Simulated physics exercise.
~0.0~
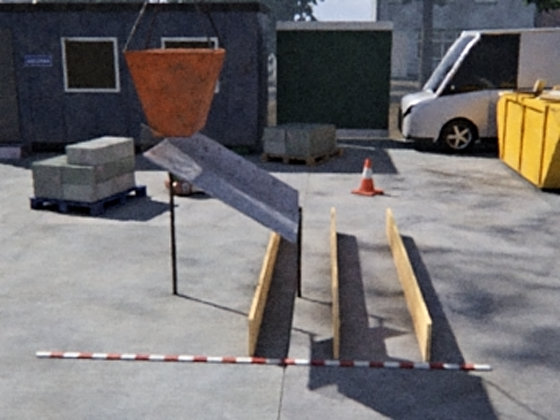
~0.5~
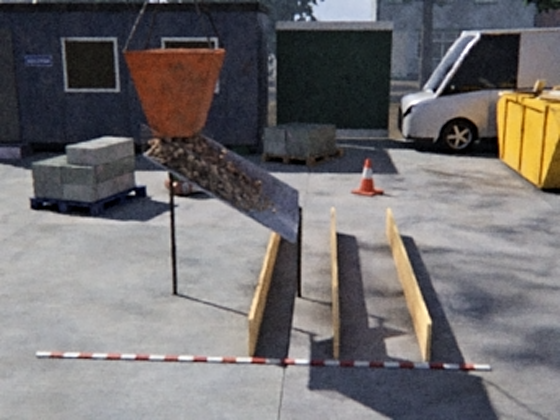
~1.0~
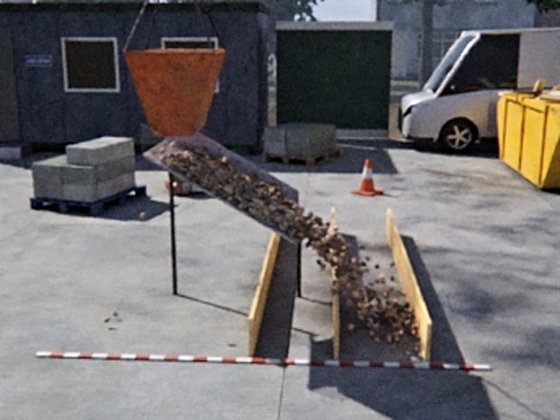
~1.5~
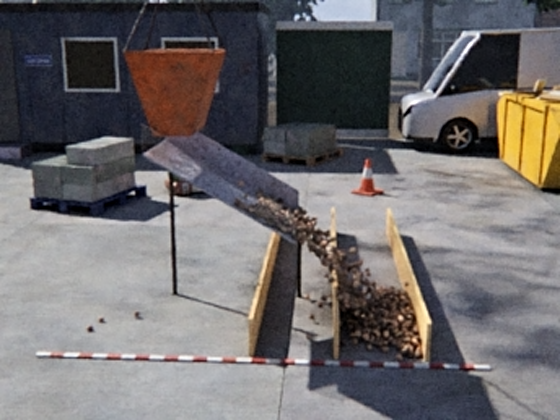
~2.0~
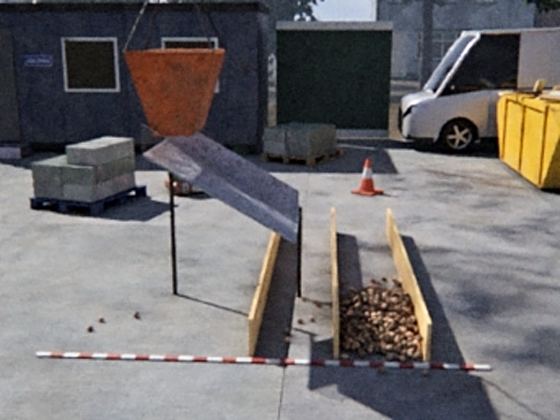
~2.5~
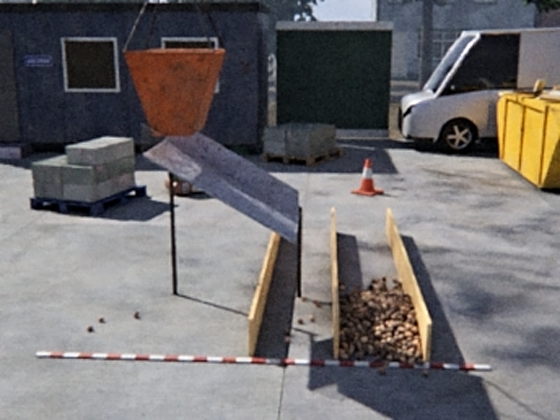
Brown stones dropping from an orange skip, sliding down a sloping steel sheet and settling almost entirely in the right plank bay.
